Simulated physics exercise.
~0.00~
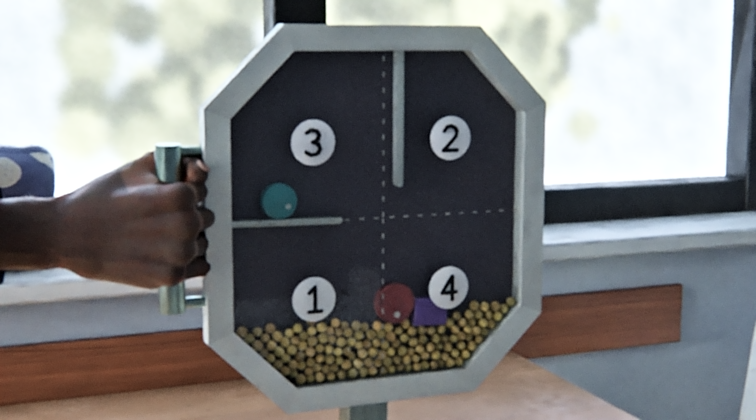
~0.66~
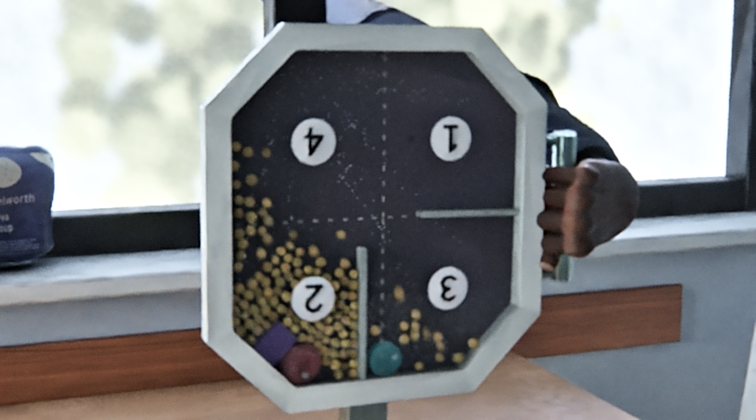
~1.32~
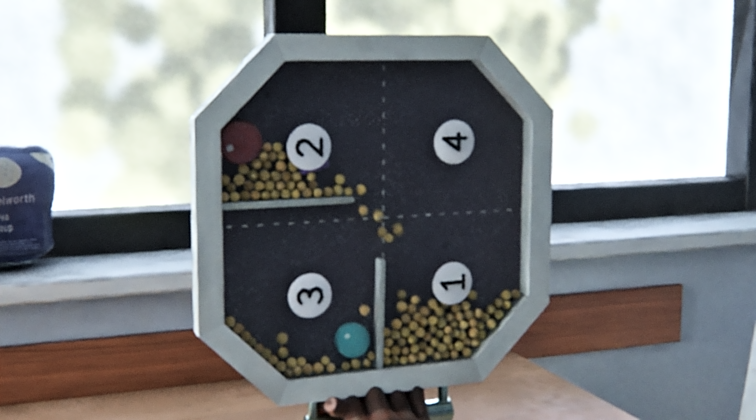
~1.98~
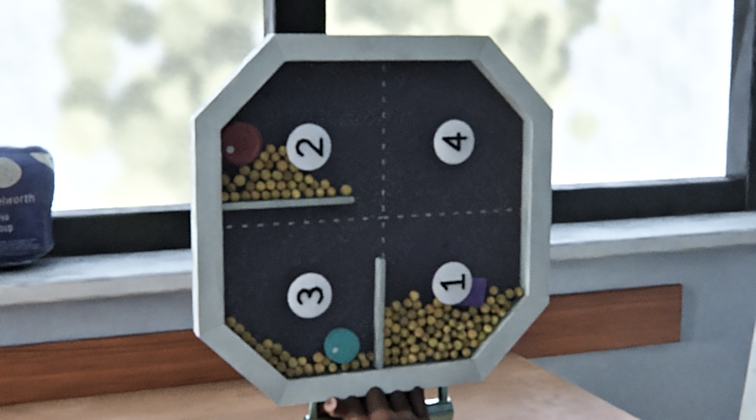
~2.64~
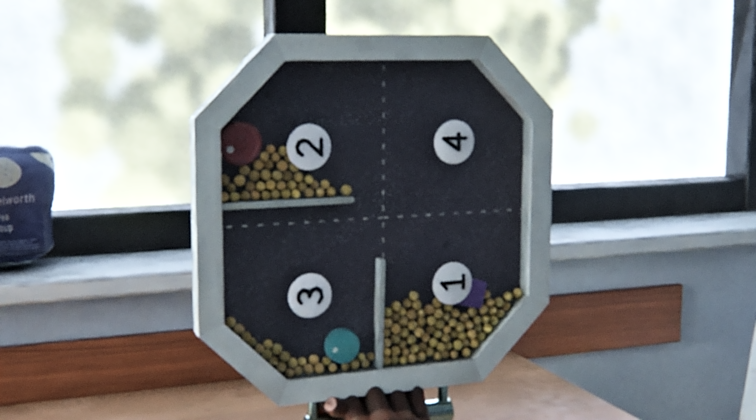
An octagonal case of dried chickpeas, turned clockwise by a hand on its handle, tumbles its contents and stops three-quarters round; chickpeas spill off a ledge, leaving the red disc at upper left, the turquoise disc at lower left and the purple block at lower right.
